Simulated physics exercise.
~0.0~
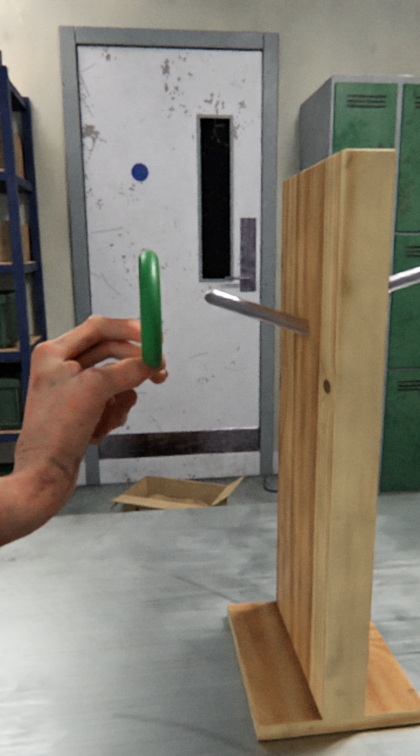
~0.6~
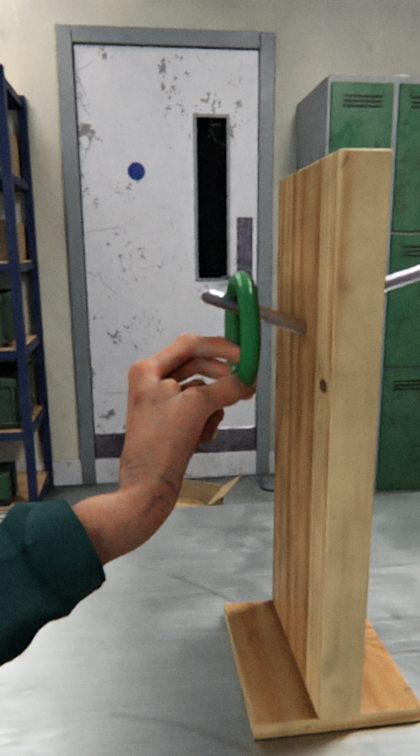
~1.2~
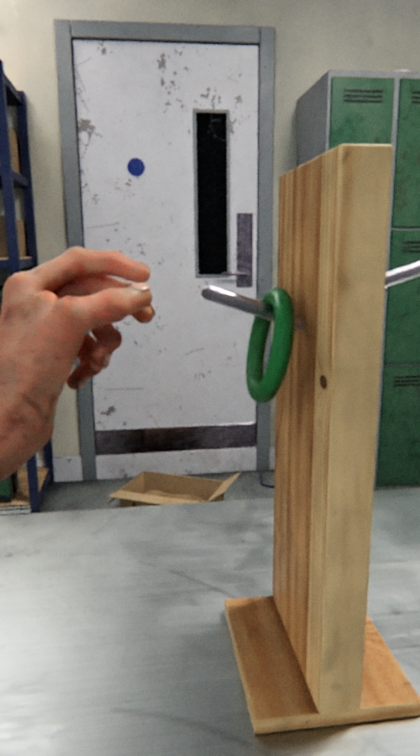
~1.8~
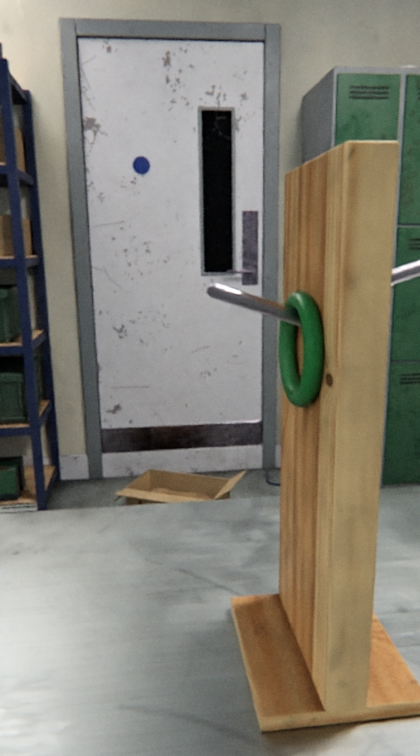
In a worn room with a scuffed white door, blue shelving on the left and green lockers on the right, a slightly swaying view looks across a grey tabletop. A wooden stand with metal pegs rises at the right, and an open cardboard box lies near the door. From the left, a hand holds up a green ring and carries it right, slipping it over the stand's left-hand peg. The hand lets go and draws back, leaving the ring tilted on the peg. The ring moves further right toward the board, and ends hanging there with the hand gone.
